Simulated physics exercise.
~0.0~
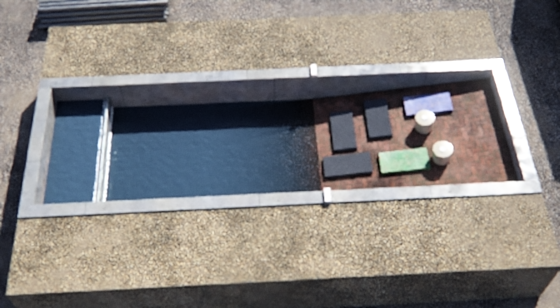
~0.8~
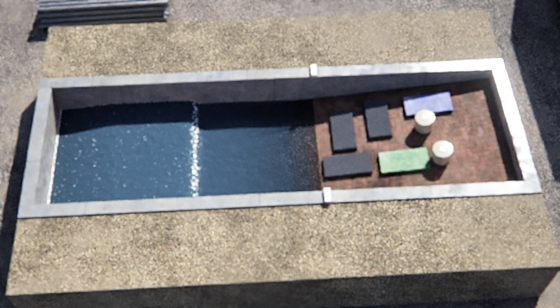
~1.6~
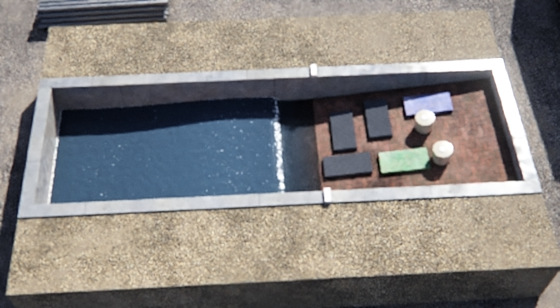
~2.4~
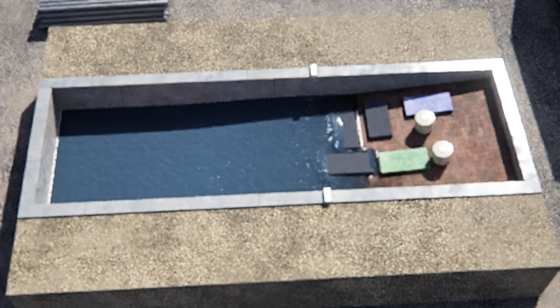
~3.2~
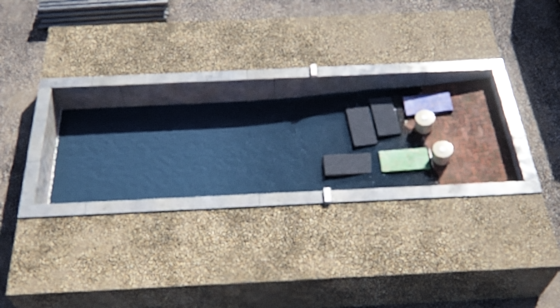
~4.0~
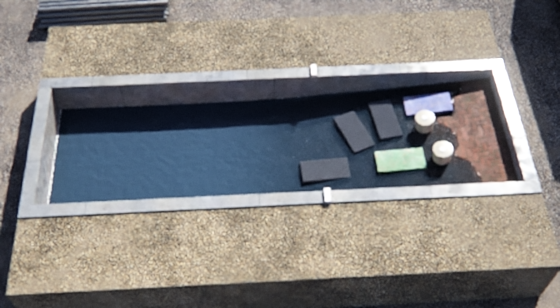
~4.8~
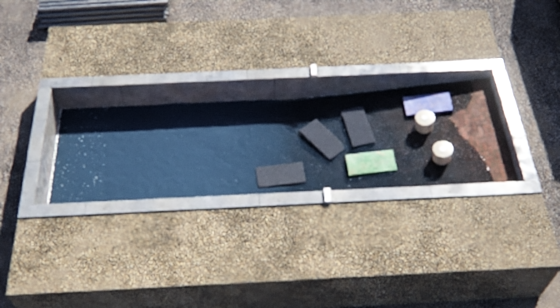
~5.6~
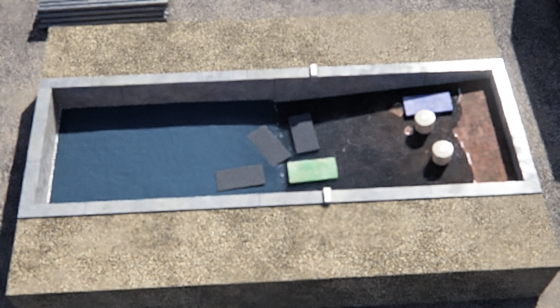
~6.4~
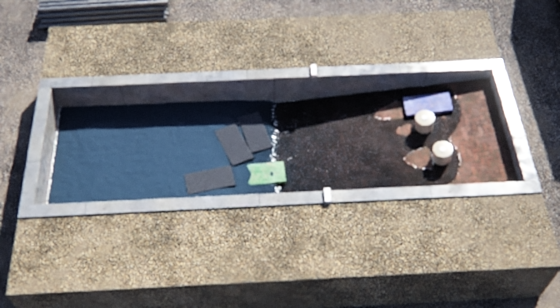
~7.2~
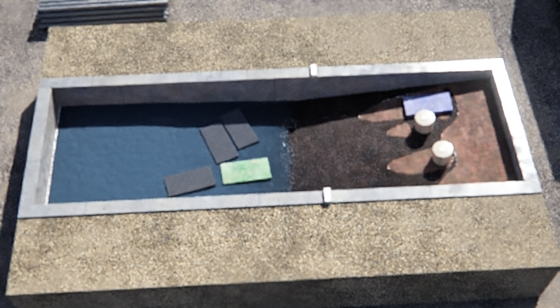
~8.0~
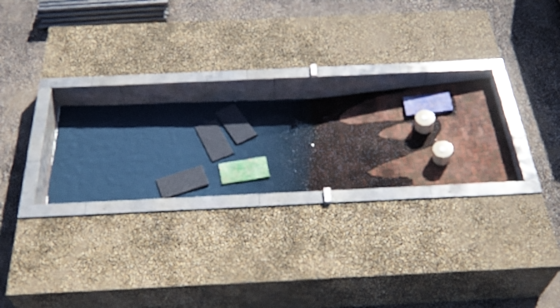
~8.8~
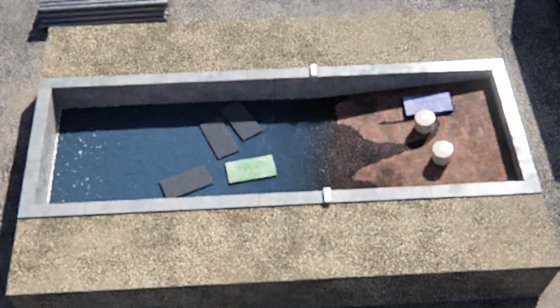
In a long concrete basin, a wave rolled right across the water and up onto the brown slope, then drew back, carrying the green slab and three dark ones left into the water while the blue slab and two white tubs stayed on the slope.
